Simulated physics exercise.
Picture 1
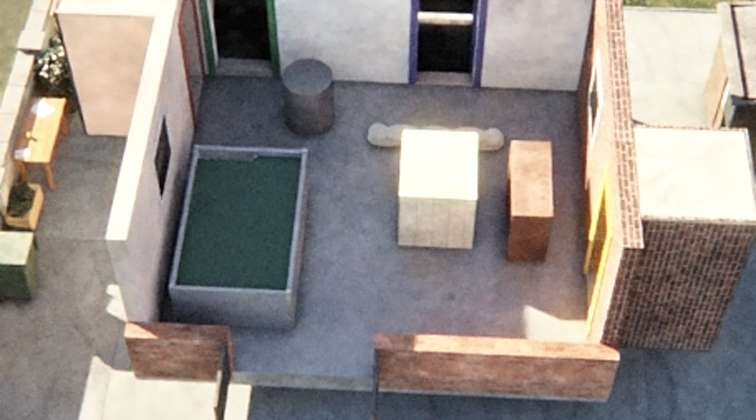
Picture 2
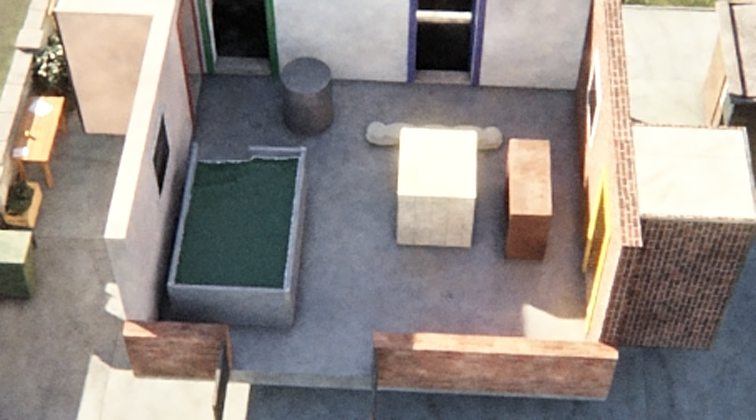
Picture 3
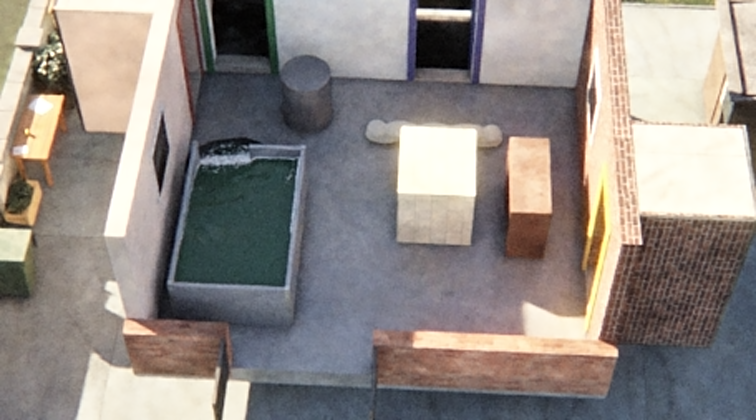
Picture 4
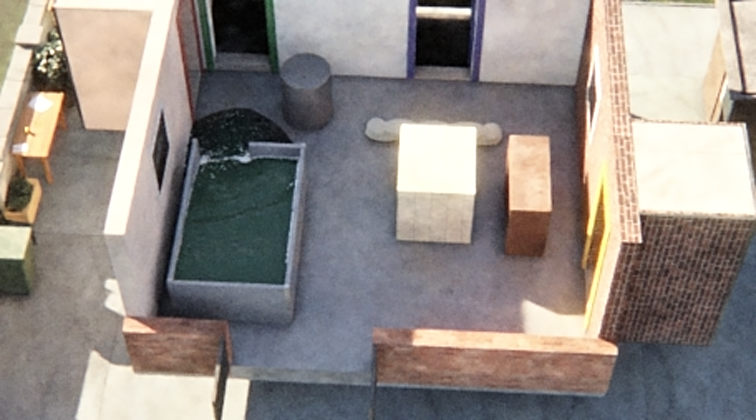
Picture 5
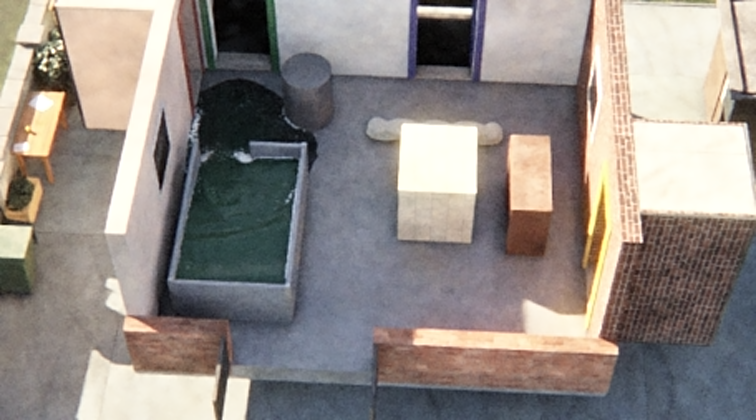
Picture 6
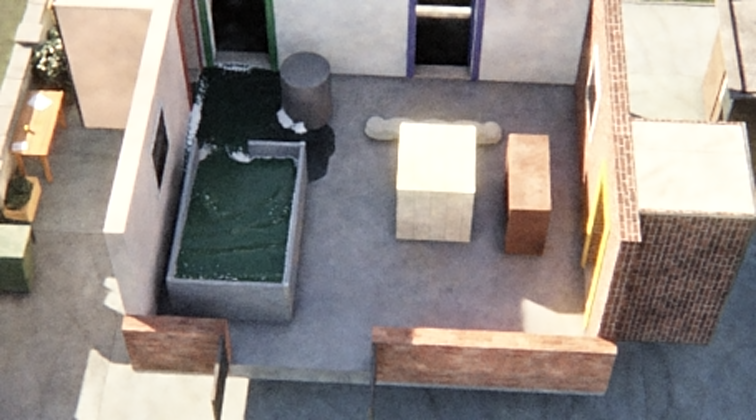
In a walled back court, an open tank's far side breaks and dark green water pours out, spreading around a grey cylinder.
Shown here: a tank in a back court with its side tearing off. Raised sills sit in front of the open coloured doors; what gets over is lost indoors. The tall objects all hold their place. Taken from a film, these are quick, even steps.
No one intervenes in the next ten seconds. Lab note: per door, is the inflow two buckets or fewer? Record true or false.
Blue door true; yellow door true; green door false; red door false.
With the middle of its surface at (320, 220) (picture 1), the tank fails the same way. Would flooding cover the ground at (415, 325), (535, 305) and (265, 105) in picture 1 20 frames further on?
Spared, spared, hit.
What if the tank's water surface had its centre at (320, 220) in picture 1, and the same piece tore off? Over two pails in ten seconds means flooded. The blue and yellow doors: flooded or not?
Blue door tops the mark, yellow door falls short.
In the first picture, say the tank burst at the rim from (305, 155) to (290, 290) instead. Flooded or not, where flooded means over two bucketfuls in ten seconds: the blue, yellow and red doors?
Briefly, the blue one crosses the line, the yellow one crosses the line, and the red one remains below the line.
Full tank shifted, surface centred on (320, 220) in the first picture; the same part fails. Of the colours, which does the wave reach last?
It's the door marked yellow, in my view.
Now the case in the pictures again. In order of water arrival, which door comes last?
I'd go with the one in yellow.
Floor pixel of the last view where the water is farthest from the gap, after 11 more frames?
Look around (453, 85).
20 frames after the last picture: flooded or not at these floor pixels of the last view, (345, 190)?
Looking there, it would be swamped.
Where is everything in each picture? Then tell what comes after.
In the first picture, the open tank at (241, 220) is whole and still.
In the second picture, the front is at a hidden place, out from the gap on the open tank's far side.
In the third picture, water pours out on the open tank's far side and has run to (257, 146).
In the fourth picture, water pours out on the open tank's far side and has run to (250, 114).
In the fifth picture, water pours out on the open tank's far side and has run to (232, 84).
In the sixth picture, the front is at (203, 68), out from the gap on the open tank's far side.
A moment on, water covers 20 % of the floor; the blue door not reached, the yellow door not reached, the green door over two buckets in, the red door under two buckets in.
Next, water covers 30 % of the floor; the blue door wet at the sill, nothing in, the yellow door not reached, the green door far over two buckets in, the red door over two buckets in.
Then, water covers 40 % of the floor; the blue door wet at the sill, nothing in, the yellow door not reached, the green door far over two buckets in, the red door far over two buckets in.
Later, water covers 65 % of the floor; the blue door wet at the sill, nothing in, the yellow door wet at the sill, nothing in, the green door far over two buckets in, the red door far over two buckets in.
In the end, water covers 90 % of the floor; the blue door under two buckets in, the yellow door wet at the sill, nothing in, the green door far over two buckets in, the red door far over two buckets in.
